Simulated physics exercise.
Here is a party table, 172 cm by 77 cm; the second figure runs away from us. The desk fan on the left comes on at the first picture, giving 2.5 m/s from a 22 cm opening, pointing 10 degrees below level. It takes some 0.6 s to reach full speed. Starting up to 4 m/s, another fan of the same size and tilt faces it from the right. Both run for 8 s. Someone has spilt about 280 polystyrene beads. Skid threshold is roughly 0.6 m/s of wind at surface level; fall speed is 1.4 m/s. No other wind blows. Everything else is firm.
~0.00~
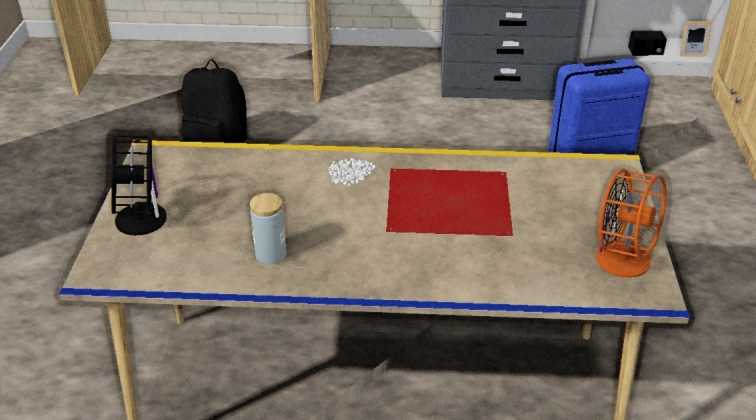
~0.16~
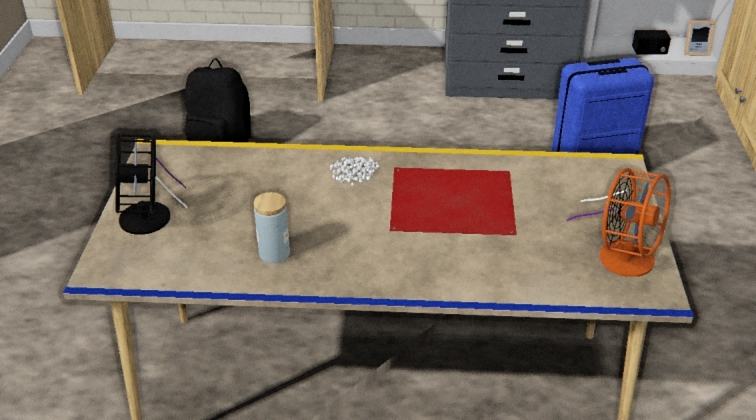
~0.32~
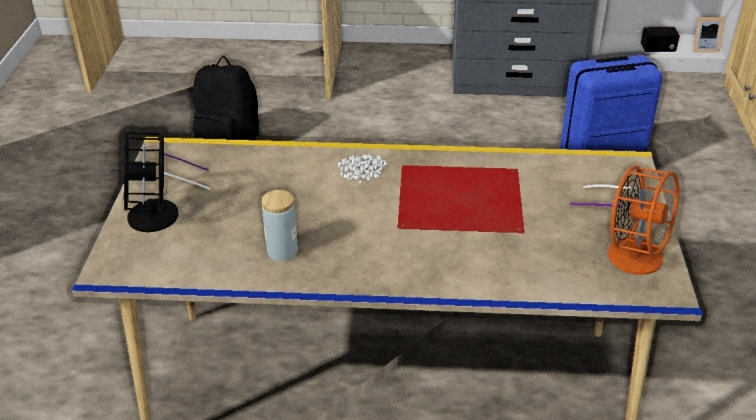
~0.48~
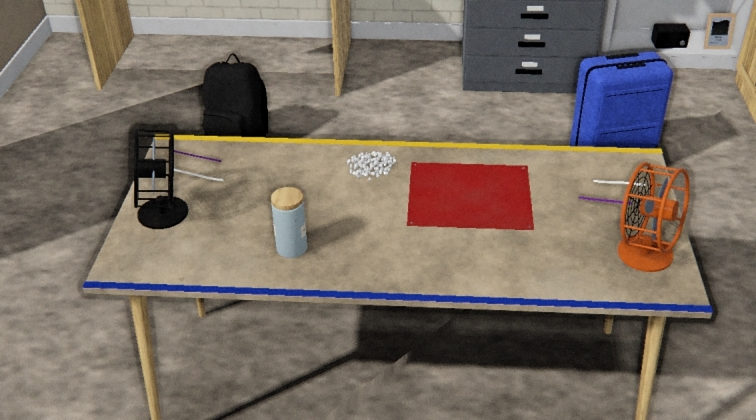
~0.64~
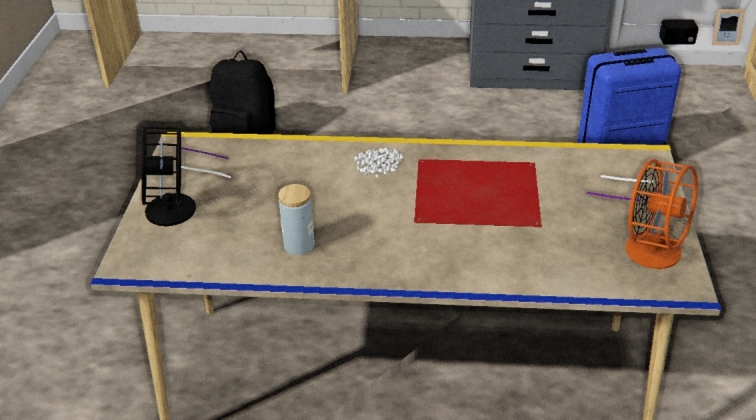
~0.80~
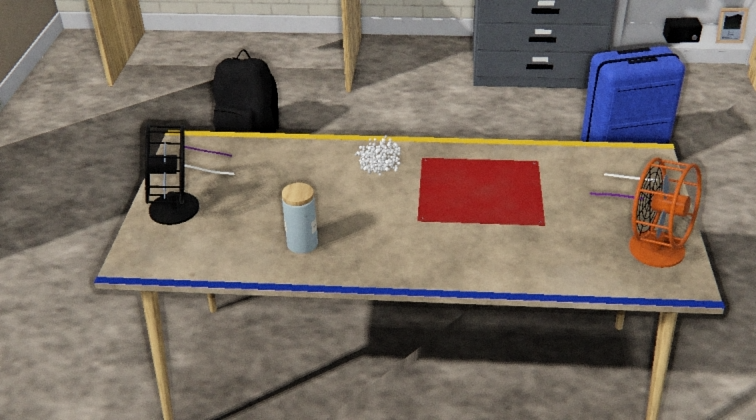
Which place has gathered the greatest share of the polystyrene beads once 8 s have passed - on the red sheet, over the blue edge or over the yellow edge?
The yellow one.
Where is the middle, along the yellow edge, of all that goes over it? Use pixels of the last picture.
(362, 136).
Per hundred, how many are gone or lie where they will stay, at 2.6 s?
The share is roughly 100 %.
After 1.6 s, 0 % are on the red sheet, 0 % over the blue edge and 100 % over the yellow edge; 100 % are gone or lie where they will stay.
After 2.6 s, 0 % are on the red sheet, 0 % over the blue edge and 100 % over the yellow edge; 100 % are gone or lie where they will stay.
After 4.4 s, 0 % are on the red sheet, 0 % over the blue edge and 100 % over the yellow edge; 100 % are gone or lie where they will stay.
After 8.0 s, at the end, 0 % are on the red sheet, 0 % over the blue edge and 100 % over the yellow edge.
